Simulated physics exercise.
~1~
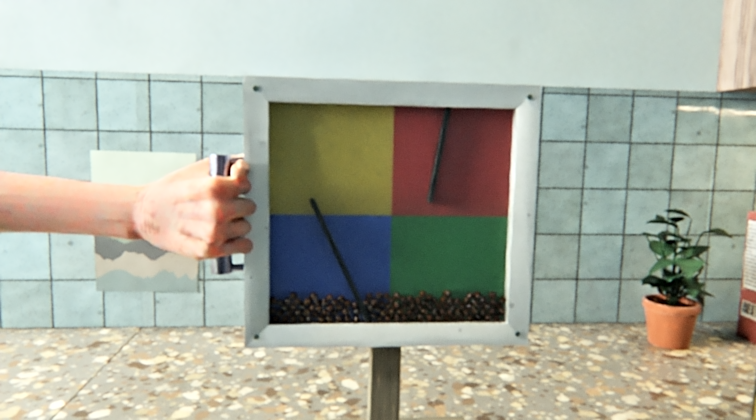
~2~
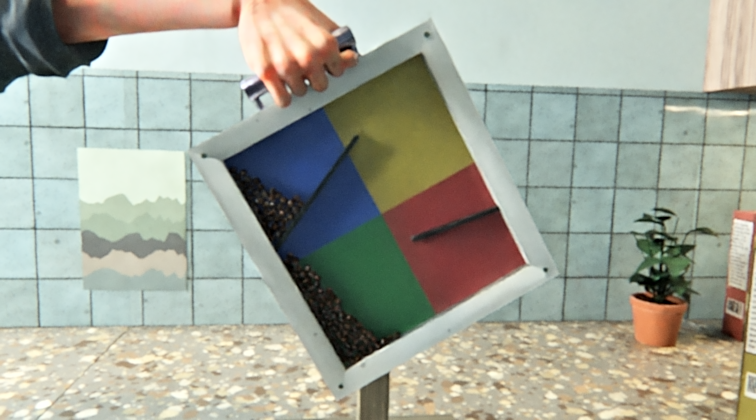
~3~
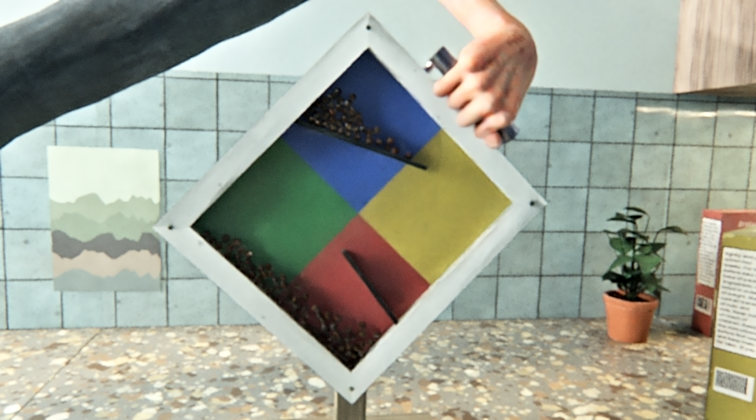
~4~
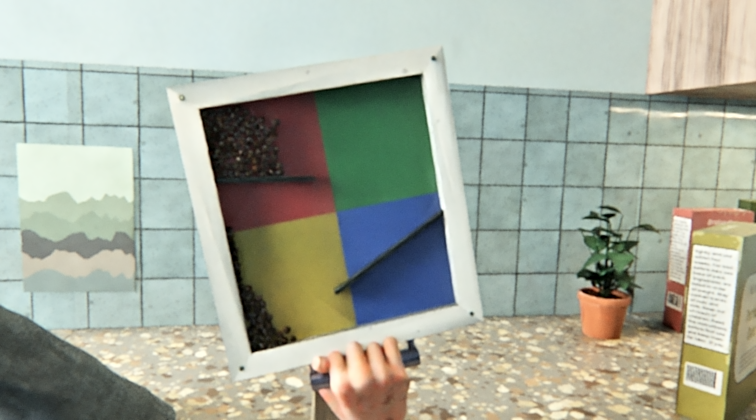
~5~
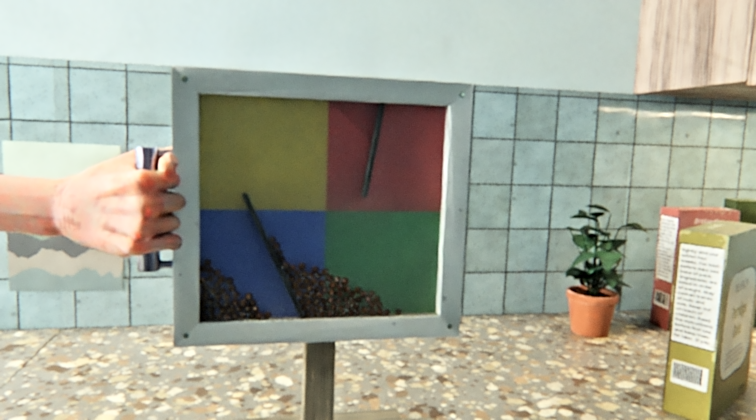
Kitchen counter with a hand turning a four-coloured framed case clockwise full circle, dark pellets tumbling and settling across blue and green.
